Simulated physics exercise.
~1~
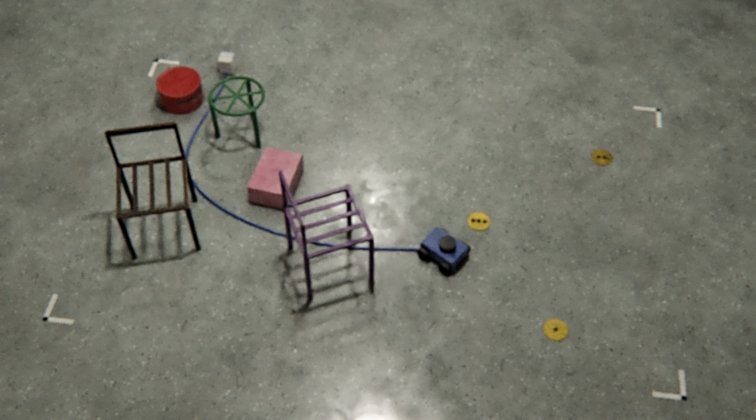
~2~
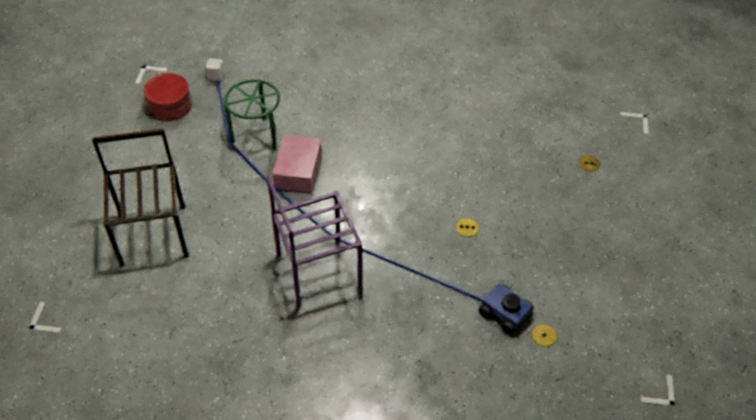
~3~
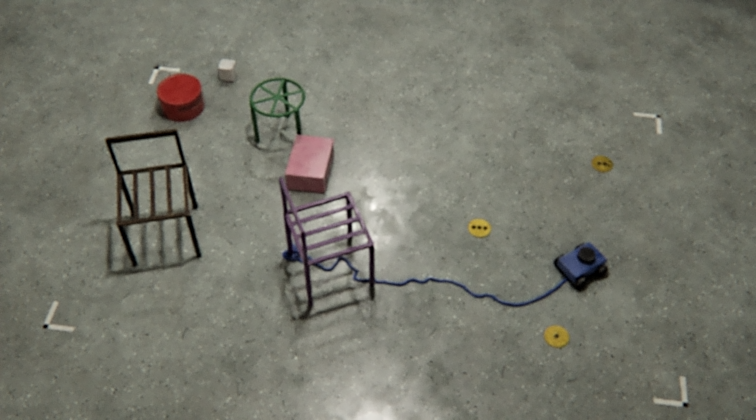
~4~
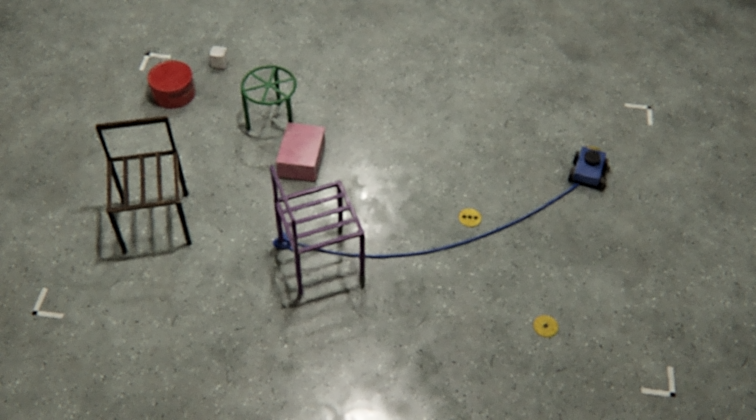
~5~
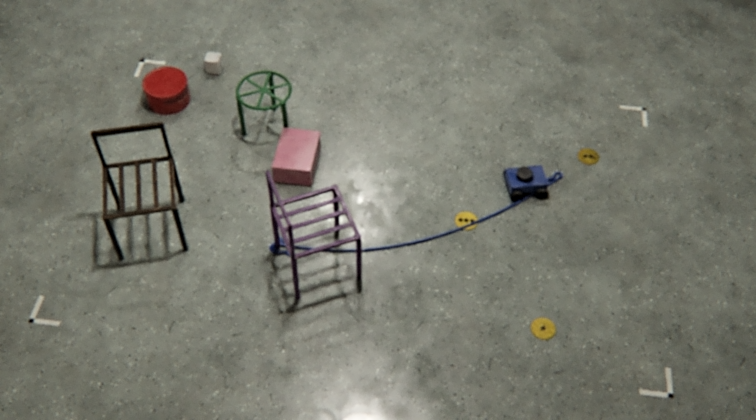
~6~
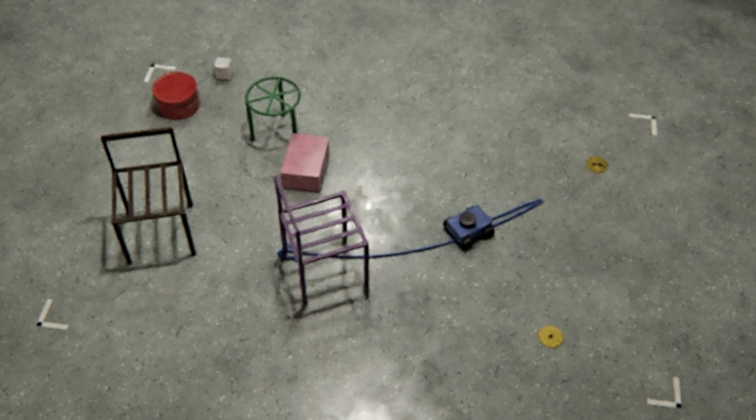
A small blue cart trailing a blue cord drove down to the right, shifting the green stool and pink crate slightly and pulling the cord's plug out, then looped up and back left, ending near the purple chair still unplugged.
